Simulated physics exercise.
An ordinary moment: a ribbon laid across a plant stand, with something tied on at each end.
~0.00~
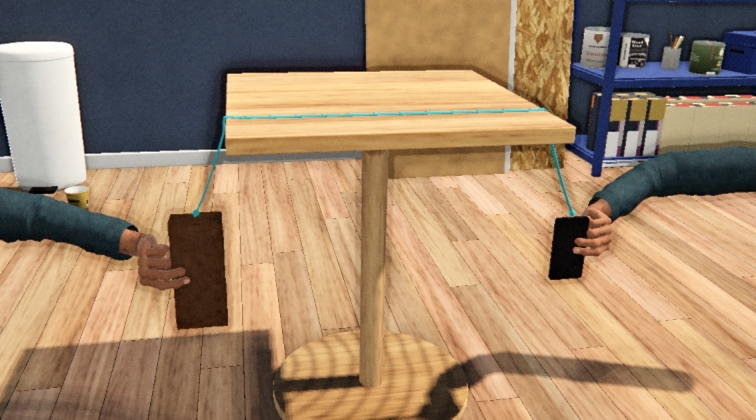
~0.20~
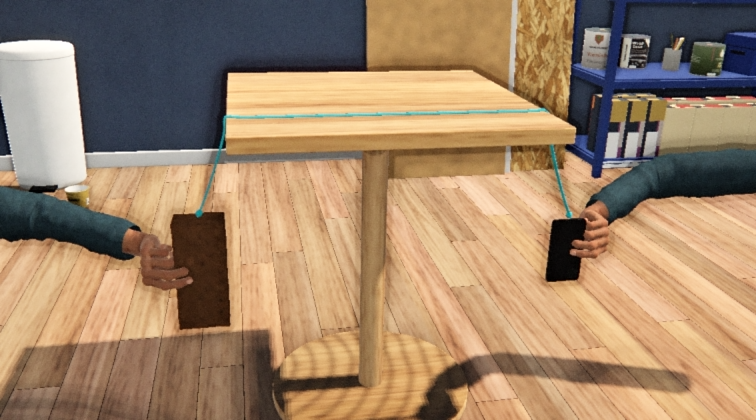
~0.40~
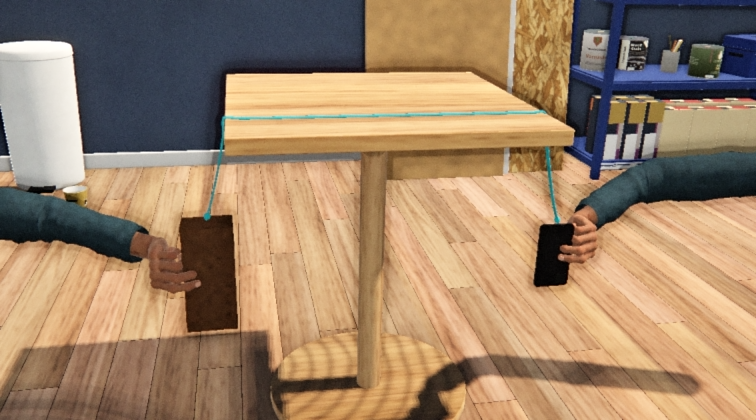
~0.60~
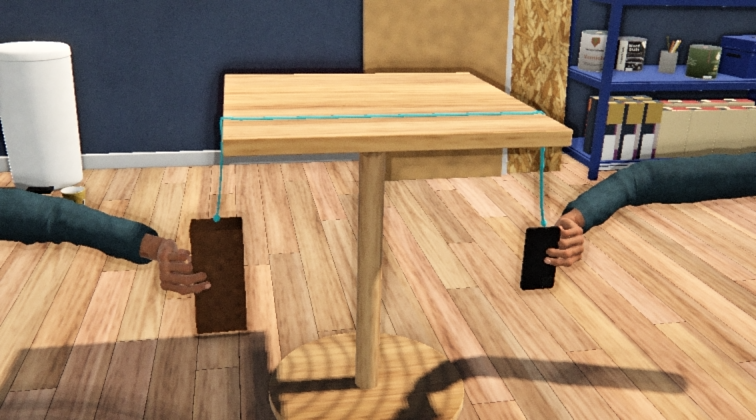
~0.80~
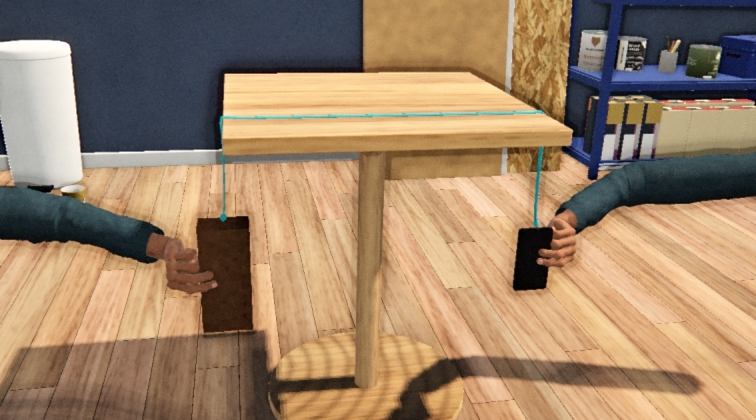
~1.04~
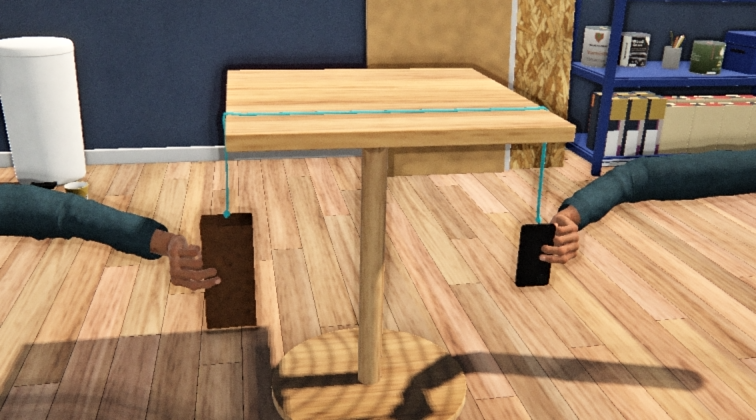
Across a wooden stand, two hands ease a ribbon-tied brick and phone slightly inward beneath the top.
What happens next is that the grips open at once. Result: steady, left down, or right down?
Left down.
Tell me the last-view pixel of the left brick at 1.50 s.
It should be close to (239, 375).
After 1.50 s, left brick lower near (239, 375); right phone pulled up onto the top near (565, 20).
After 1.96 s, left brick down on the floor near (248, 401); right phone pulled up onto the top near (222, 73).
After 2.42 s, left brick down on the floor near (248, 401); right phone down on the floor.
At rest, left brick down on the floor near (250, 401); right phone down on the floor. The ribbon drops leftwards.
